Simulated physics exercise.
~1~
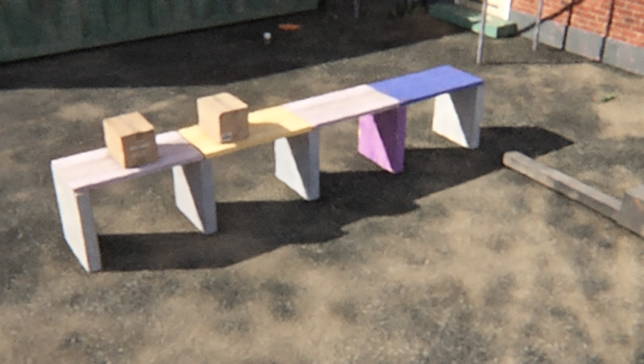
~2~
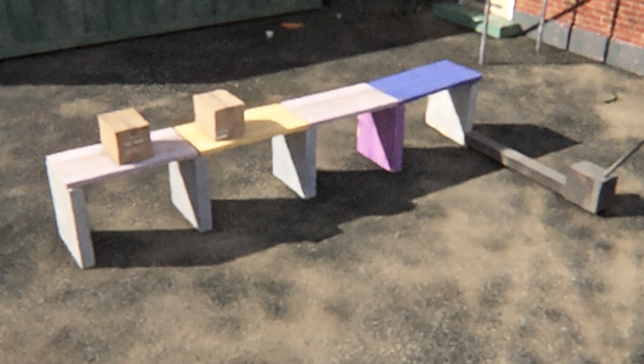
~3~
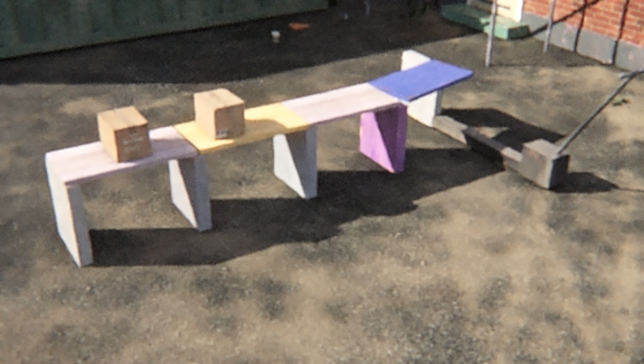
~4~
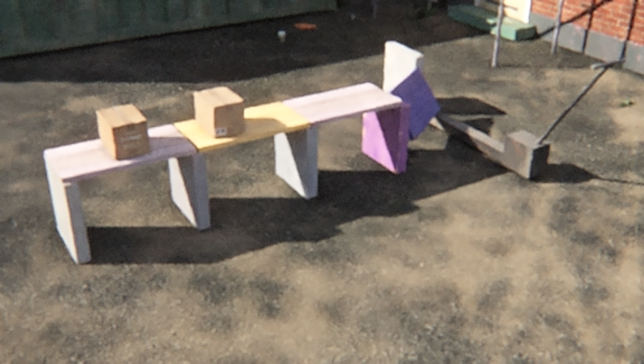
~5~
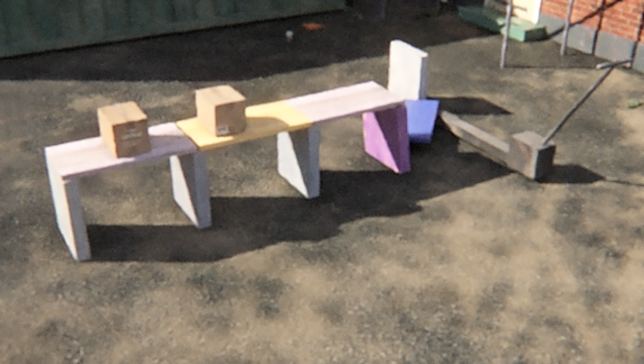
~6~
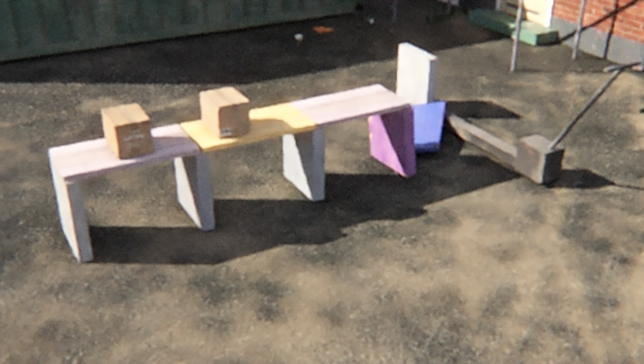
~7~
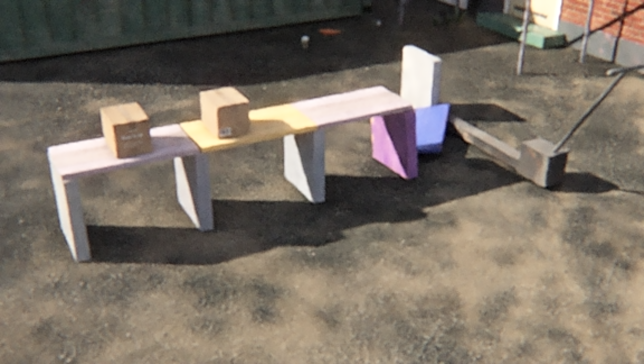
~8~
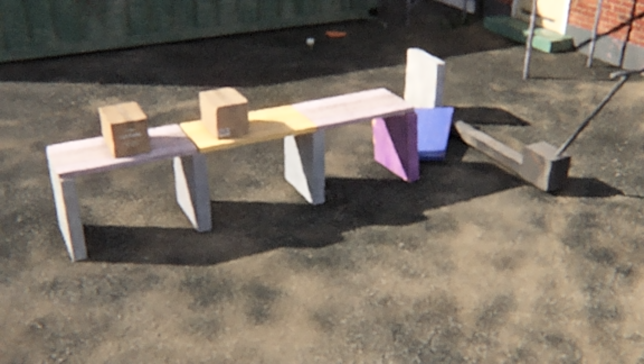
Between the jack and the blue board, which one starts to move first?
The jack starts to move first, sliding in toward the end upright. The blue board moves only after that.
